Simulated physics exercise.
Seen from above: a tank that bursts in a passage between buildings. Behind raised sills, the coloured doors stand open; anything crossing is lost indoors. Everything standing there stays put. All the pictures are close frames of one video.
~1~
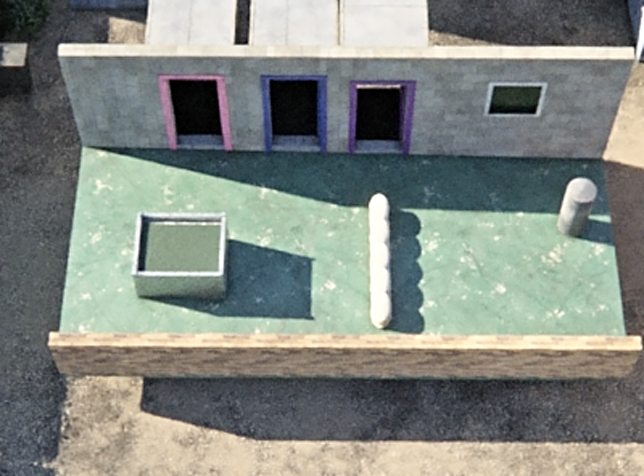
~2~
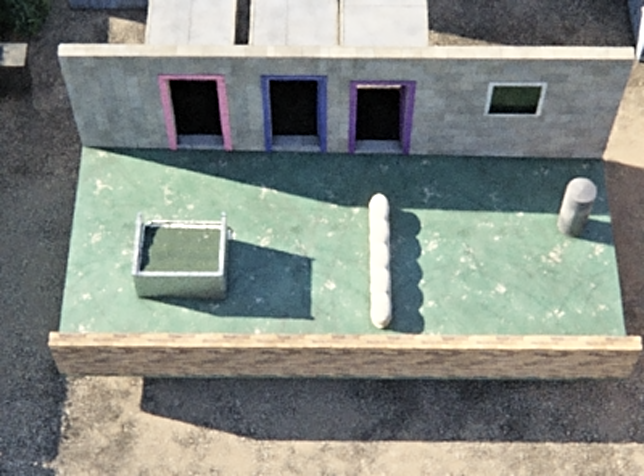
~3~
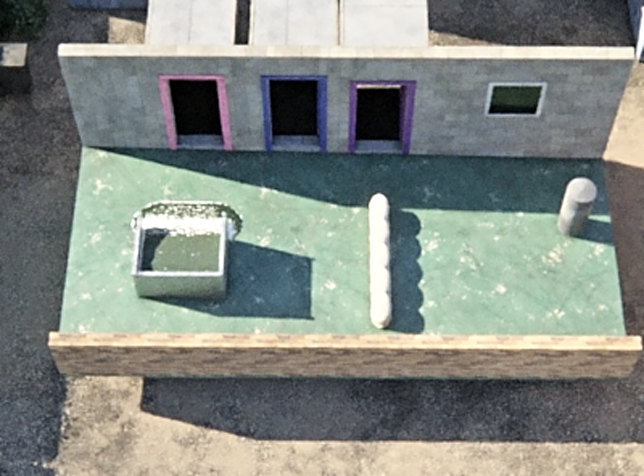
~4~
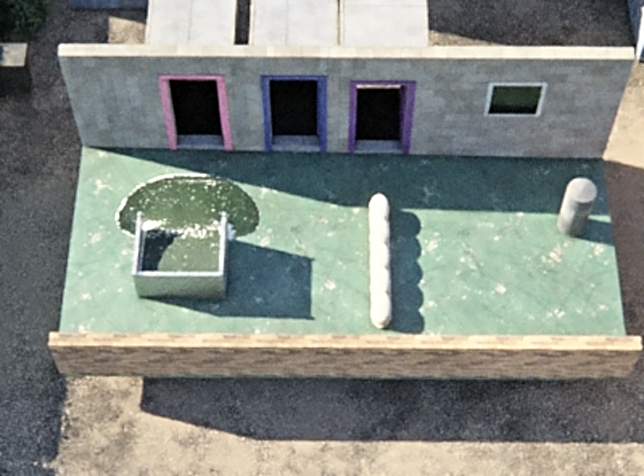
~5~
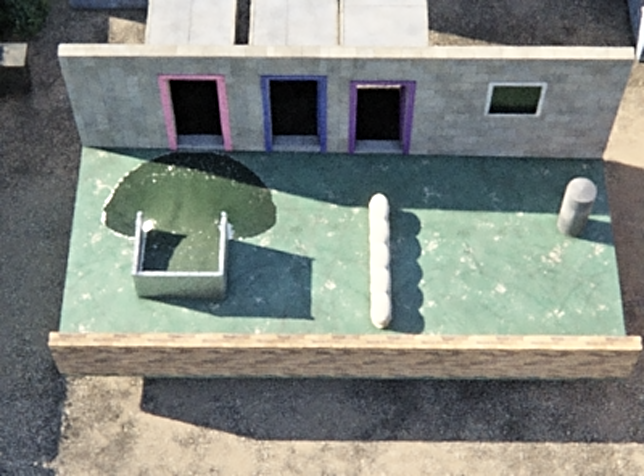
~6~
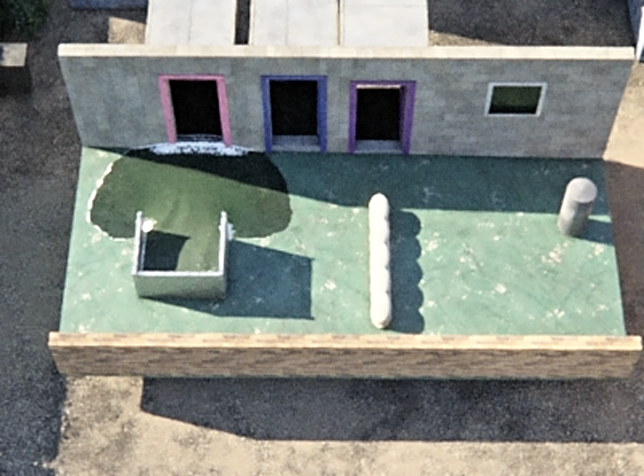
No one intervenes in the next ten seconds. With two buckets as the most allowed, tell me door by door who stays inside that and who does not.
As I see it, the purple door keeps inside the limit; the pink door overshoots the limit; the blue door keeps inside the limit.
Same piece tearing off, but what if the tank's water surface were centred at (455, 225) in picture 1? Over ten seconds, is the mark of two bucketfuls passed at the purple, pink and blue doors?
My reading: Purple floods, pink lets less in, blue stays under.
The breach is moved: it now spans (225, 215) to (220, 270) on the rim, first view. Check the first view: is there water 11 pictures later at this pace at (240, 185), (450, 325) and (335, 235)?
First unwetted, second soaked, third soaked.
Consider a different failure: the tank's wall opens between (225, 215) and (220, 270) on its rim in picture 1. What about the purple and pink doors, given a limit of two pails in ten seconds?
To my mind the purple door tops the limit, and the pink door falls short.
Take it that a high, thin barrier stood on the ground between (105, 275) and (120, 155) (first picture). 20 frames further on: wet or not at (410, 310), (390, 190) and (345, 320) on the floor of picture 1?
Taking them in order, I'd say parched, soaked and parched.
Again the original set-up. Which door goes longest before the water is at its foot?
The purple one.
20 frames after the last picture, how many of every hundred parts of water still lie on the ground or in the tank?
Some 68 per cent has not gone.
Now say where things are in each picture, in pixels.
Still water in the water tank at (180, 246), in the first picture.
Water pours out on the water tank's far side and has run to (231, 237), in the second picture.
The front is at (235, 217), out from the gap on the water tank's far side, in the third picture.
Water pours out on the water tank's far side and has run to (227, 184), in the fourth picture.
Water pours out on the water tank's far side and has run to (219, 157), in the fifth picture.
Water pours out on the water tank's far side and has run to (255, 152), in the sixth picture.
A moment on, water covers 20 % of the floor; the purple door not reached, the pink door far over two buckets in, the blue door wet at the sill, nothing in.
Next, water covers 25 % of the floor; the purple door wet at the sill, nothing in, the pink door far over two buckets in, the blue door wet at the sill, nothing in.
Then, water covers 40 % of the floor; the purple door wet at the sill, nothing in, the pink door far over two buckets in, the blue door wet at the sill, nothing in.
Later, water covers 45 % of the floor; the purple door wet at the sill, nothing in, the pink door far over two buckets in, the blue door wet at the sill, nothing in.
In the end, water covers 35 % of the floor; the purple door wet at the sill, nothing in, the pink door far over two buckets in, the blue door wet at the sill, nothing in.
